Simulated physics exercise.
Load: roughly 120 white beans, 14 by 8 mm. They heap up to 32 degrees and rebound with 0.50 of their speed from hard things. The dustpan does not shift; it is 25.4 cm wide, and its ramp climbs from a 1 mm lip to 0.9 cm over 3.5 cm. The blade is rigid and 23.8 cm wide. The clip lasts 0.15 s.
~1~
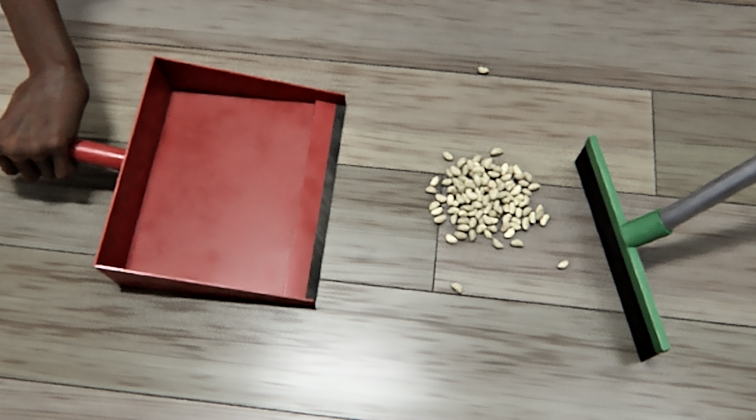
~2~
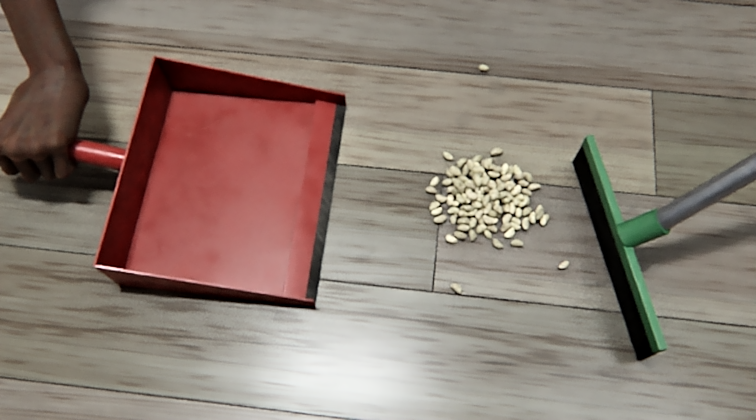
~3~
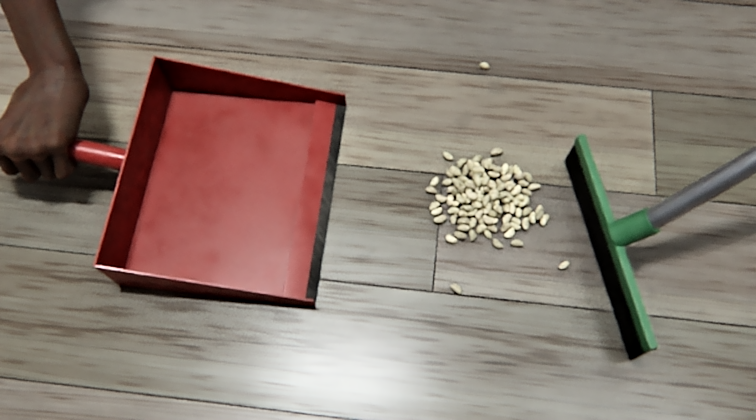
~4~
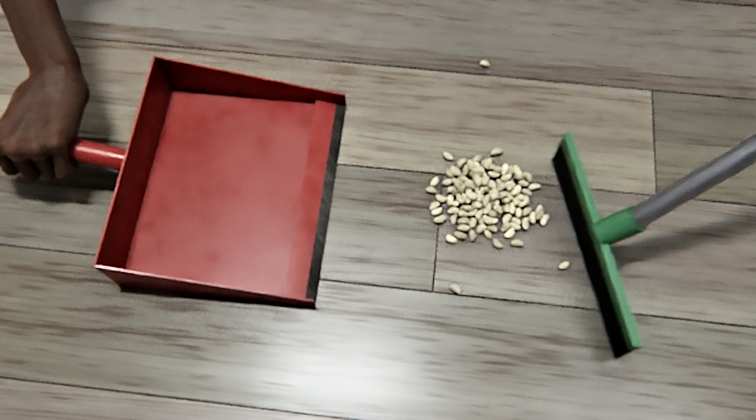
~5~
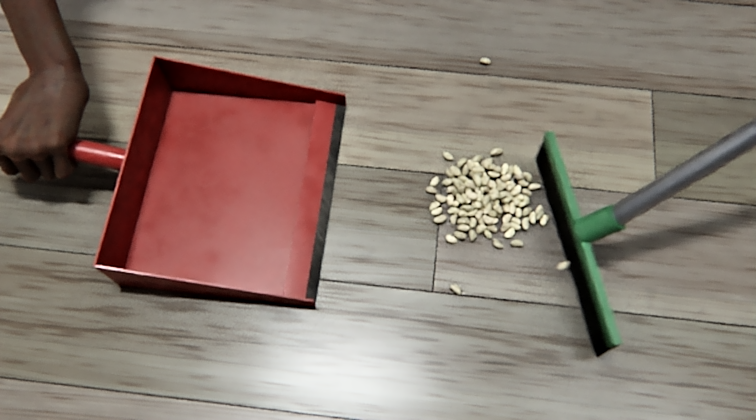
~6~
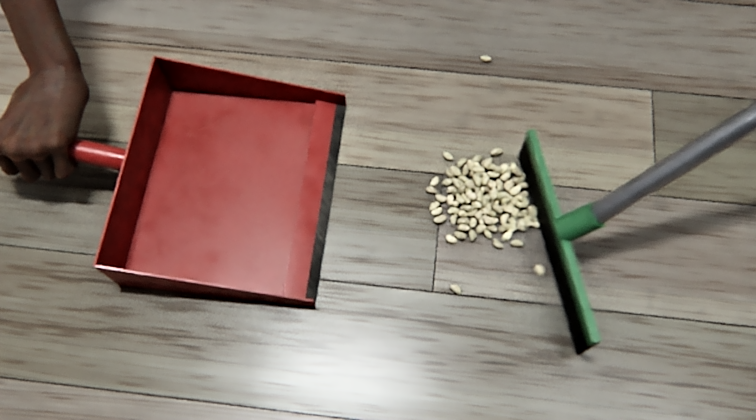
A hand at the left grips the handle of a red dustpan lying on a grey-brown wood plank floor, seen from above. To its right sits a loose pile of small pale beans with a few strays around it, and a green-backed blade with a grey pole stands at the right. The blade slides left and nudges the pile's near edge, while the hand, dustpan and camera stay still.
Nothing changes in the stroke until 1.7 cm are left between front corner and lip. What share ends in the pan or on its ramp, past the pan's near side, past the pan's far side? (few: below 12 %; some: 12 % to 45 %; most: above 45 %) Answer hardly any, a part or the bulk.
In the pan or on its ramp: A part; past the pan's near side: Hardly any; past the pan's far side: Hardly any.
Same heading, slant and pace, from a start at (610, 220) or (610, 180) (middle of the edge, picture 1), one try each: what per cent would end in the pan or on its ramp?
Some 25 and 15 per cent.
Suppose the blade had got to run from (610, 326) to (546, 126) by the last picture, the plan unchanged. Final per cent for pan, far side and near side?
Pan 5, far 5, near 0.
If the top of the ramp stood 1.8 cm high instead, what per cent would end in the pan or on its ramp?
In that case some 15 per cent.
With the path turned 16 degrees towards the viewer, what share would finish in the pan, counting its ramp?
It would be near 25 per cent.
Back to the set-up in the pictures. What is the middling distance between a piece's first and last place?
Roughly 18 cm.
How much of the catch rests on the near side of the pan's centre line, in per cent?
Some 50 per cent.
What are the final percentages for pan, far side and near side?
Pan 35, near side 5, far side 0.
Then, 0.16 s after the last picture, middle of the blade 14 cm from the lip; 0 % over the lip, far side 0 %, near side 0 %.
Then, 0.26 s after the last picture, middle of the blade 8 cm from the lip; 0 % over the lip, far side 0 %, near side 0 %.
Then, 0.50 s after the last picture, middle of the blade 5 cm from the lip; 35 % over the lip, far side 0 %, near side 5 %.
In the end, pan 35 %, near side 5 %, far side 0 %, in front of the lip or behind the blade 60 %.
